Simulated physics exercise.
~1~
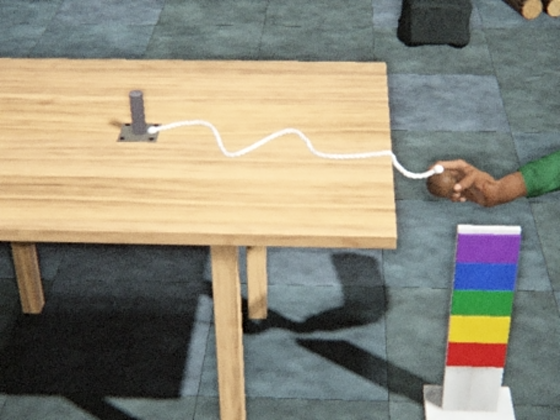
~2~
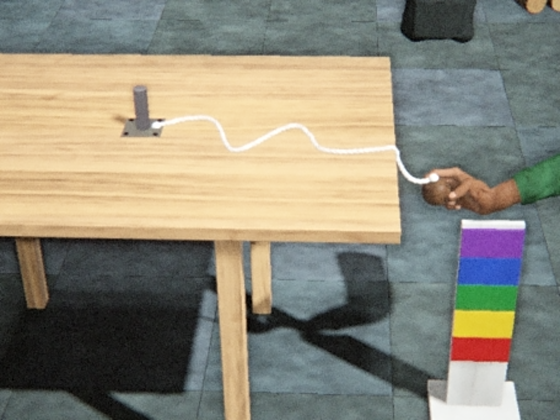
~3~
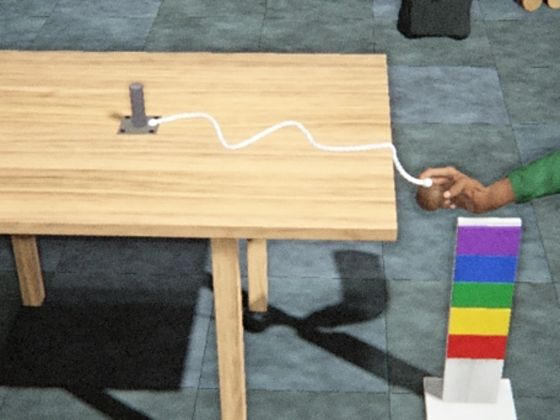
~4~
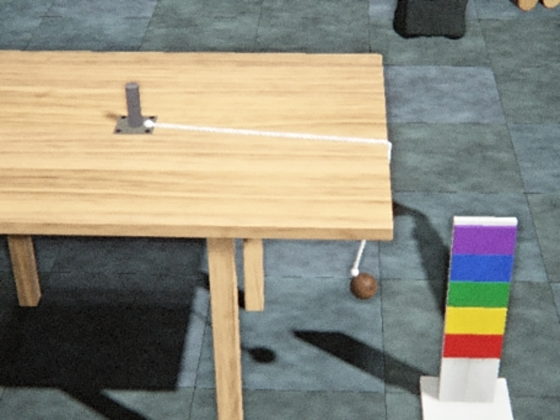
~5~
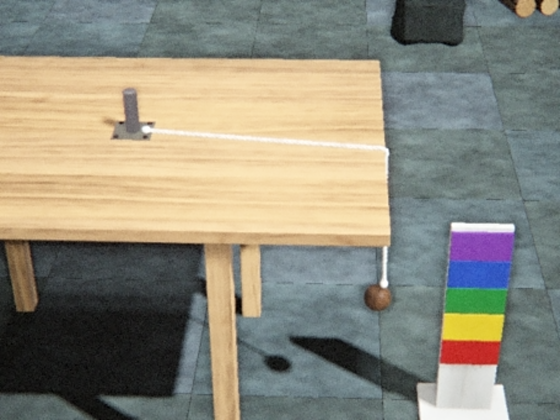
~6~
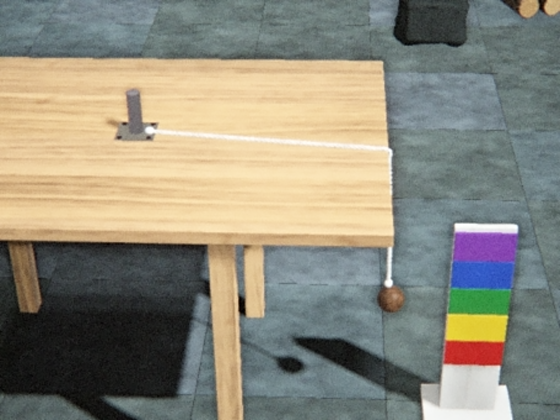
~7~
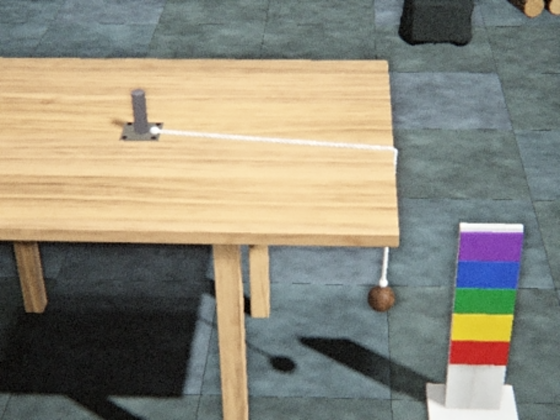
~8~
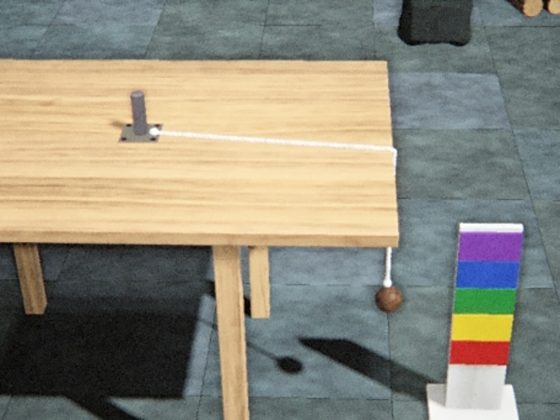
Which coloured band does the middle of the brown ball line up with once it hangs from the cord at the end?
The middle of the brown ball hangs level with the green band.
